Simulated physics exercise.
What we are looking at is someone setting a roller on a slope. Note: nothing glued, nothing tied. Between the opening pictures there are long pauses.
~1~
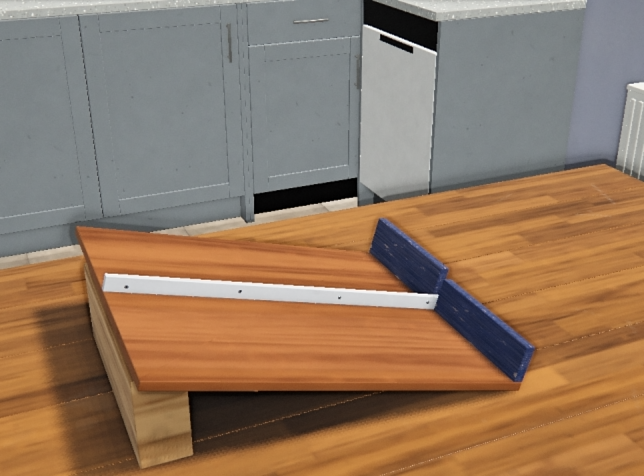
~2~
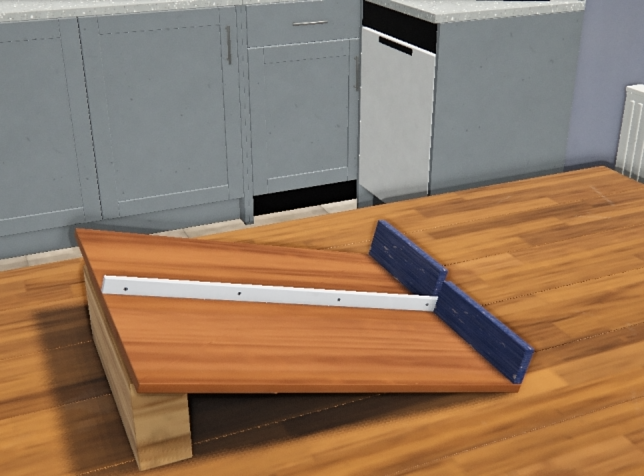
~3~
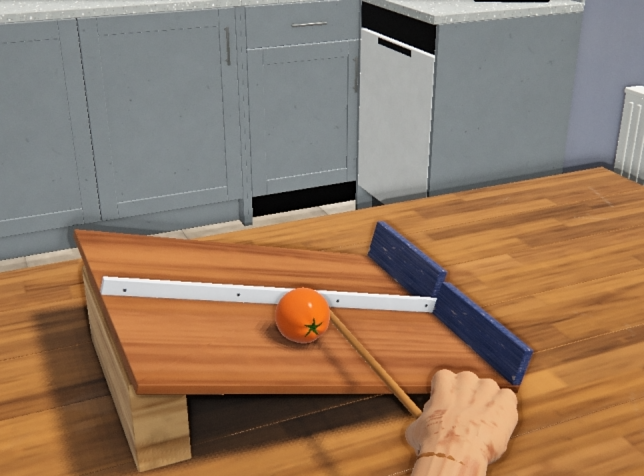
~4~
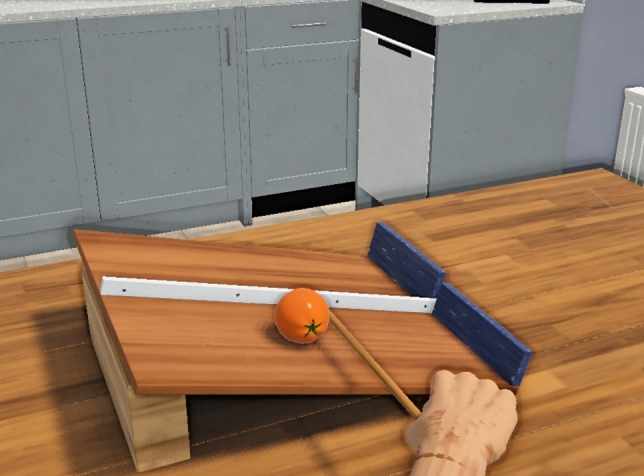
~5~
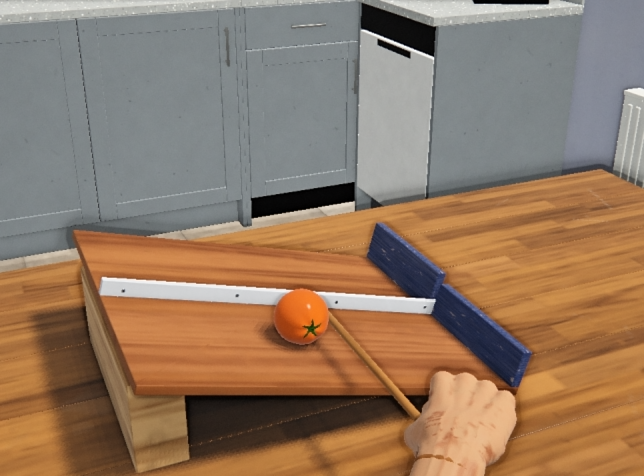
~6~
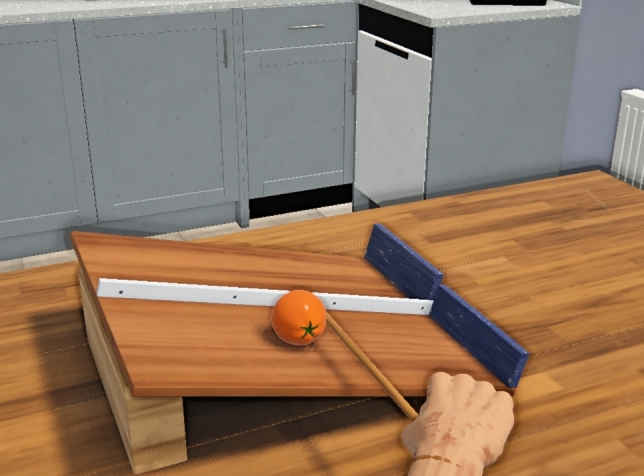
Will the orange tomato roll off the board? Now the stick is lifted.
No, it will most likely halt at the strip and go no further.
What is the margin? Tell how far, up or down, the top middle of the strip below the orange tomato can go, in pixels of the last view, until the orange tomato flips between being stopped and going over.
20 pixels, down.
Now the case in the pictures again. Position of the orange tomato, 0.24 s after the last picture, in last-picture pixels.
At about (328, 320).
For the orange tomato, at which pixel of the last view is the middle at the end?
I'd say it stops near (453, 327).
Then, 0.24 s on from there, orange tomato rolling on the board near (328, 321).
Then, 0.40 s on from there, orange tomato rolling on the board near (387, 323).
Then, 0.52 s on from there, orange tomato rolling on the board near (449, 327).
In the end, the orange tomato gets caught, near (453, 326).
